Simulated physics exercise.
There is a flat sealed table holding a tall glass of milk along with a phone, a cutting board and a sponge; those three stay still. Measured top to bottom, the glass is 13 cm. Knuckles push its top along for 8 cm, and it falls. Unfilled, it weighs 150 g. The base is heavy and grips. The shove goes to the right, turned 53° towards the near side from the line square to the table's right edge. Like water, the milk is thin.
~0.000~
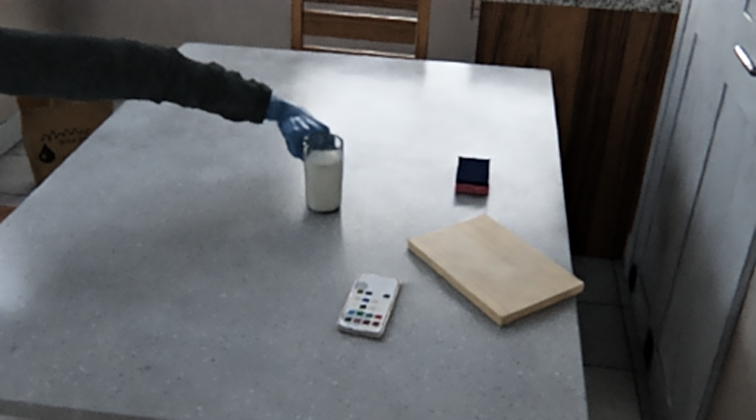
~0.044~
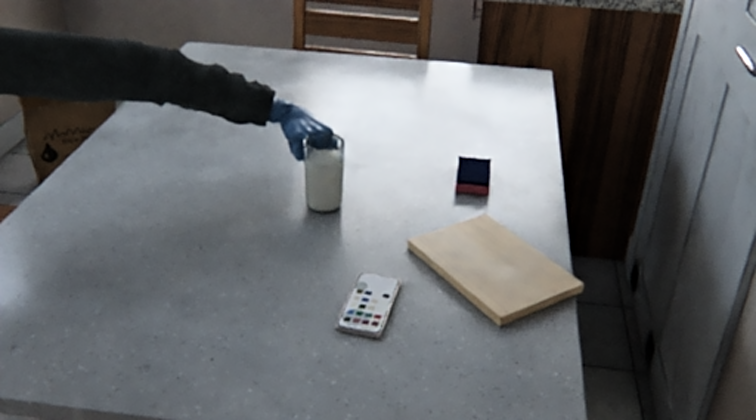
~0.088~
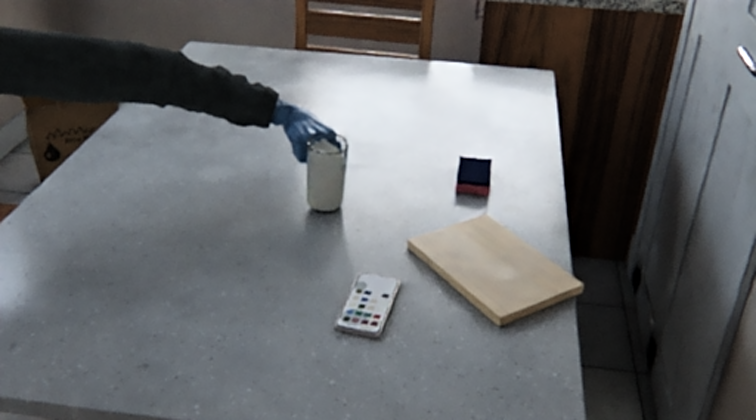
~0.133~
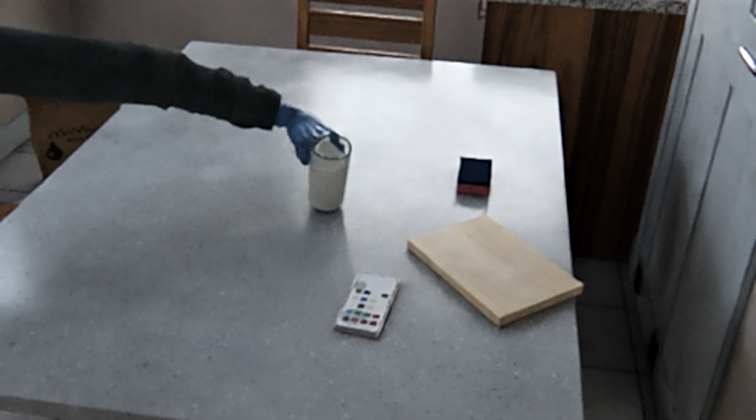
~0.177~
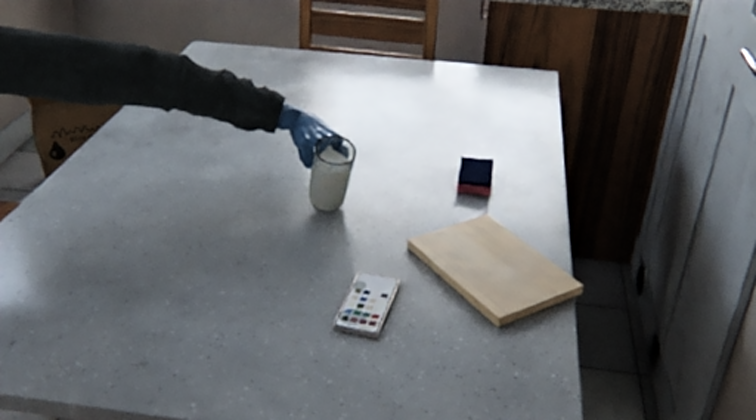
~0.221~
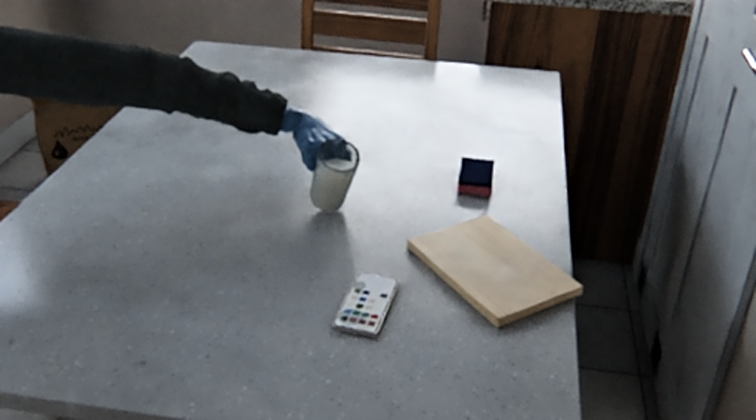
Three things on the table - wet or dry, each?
Phone: Wet; cutting board: Wet; sponge: Dry.
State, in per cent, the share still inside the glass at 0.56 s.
It is roughly 60 percent.
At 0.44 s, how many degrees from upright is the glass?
About 88 degrees.
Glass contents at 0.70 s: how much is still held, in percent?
Roughly 36 per cent.
After 0.44 s the tilt is 88° and 99 per cent is in the glass, 0 has run off the table; wet so far, nothing.
After 0.56 s the tilt is 88° and 60 per cent is in the glass, 0 has run off the table; wet so far, phone.
After 0.70 s the tilt is 88° and 37 per cent is in the glass, 0 has run off the table; wet so far, phone, cutting board.
After 0.94 s the tilt is 88° and 20 per cent is in the glass, 6 has run off the table; wet so far, phone, cutting board.
In the end 6 per cent is in the glass, 26 has run off the table; wet so far, phone, cutting board.
